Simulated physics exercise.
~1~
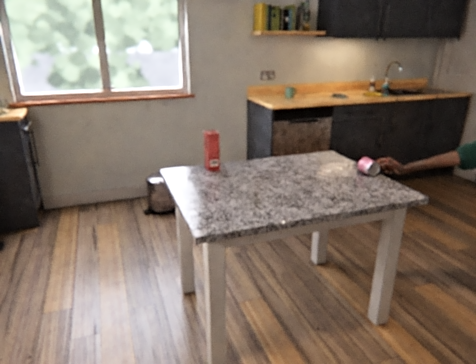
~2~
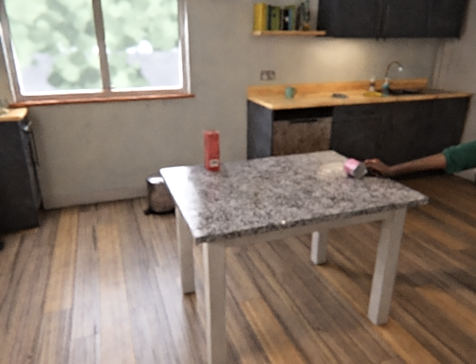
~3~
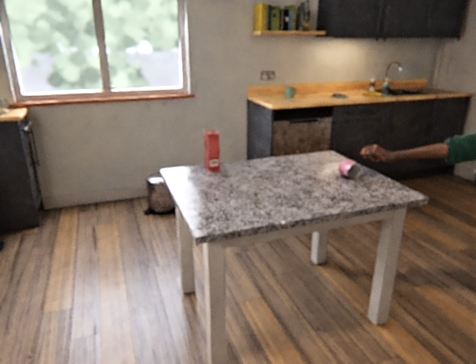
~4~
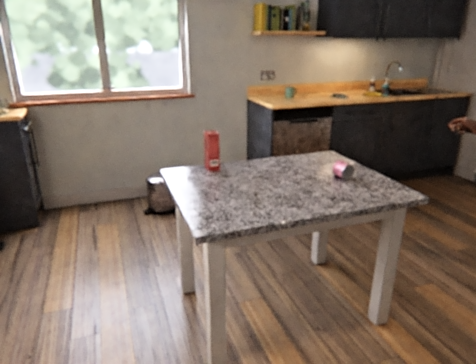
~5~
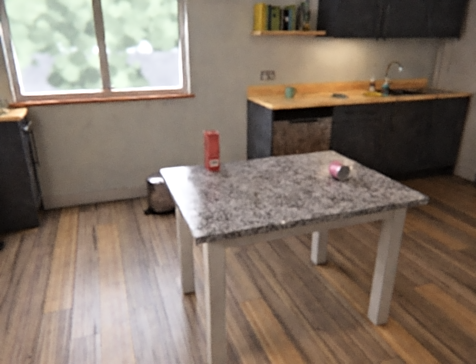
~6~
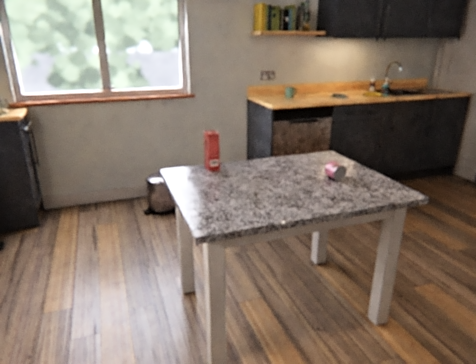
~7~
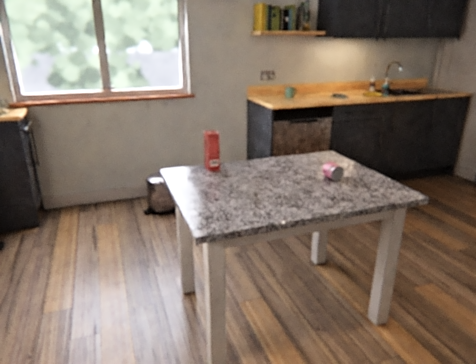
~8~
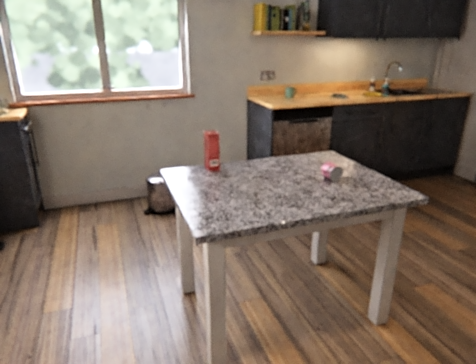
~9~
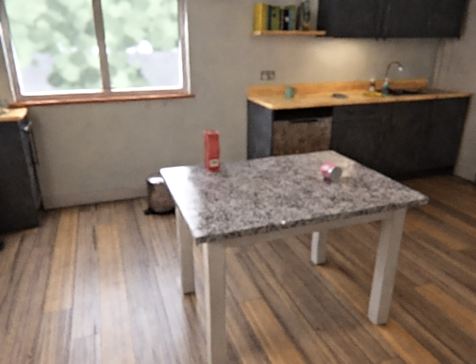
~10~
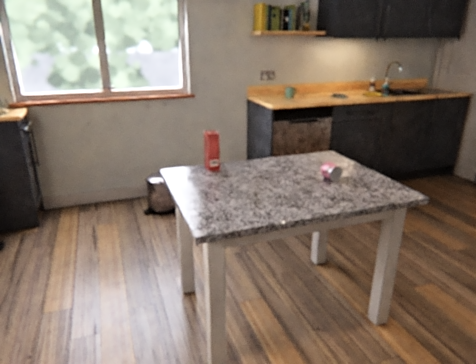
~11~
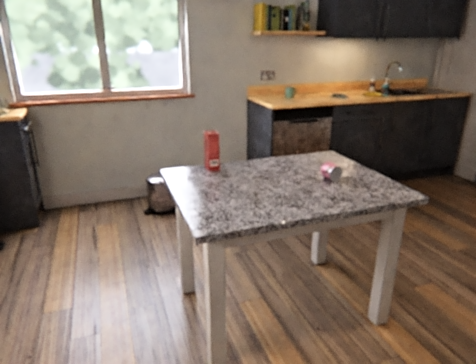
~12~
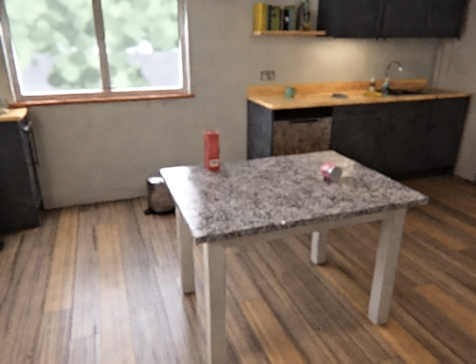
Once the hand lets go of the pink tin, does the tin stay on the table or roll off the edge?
The pink tin stays on the table. It rolls a little to the left and comes to rest on top.
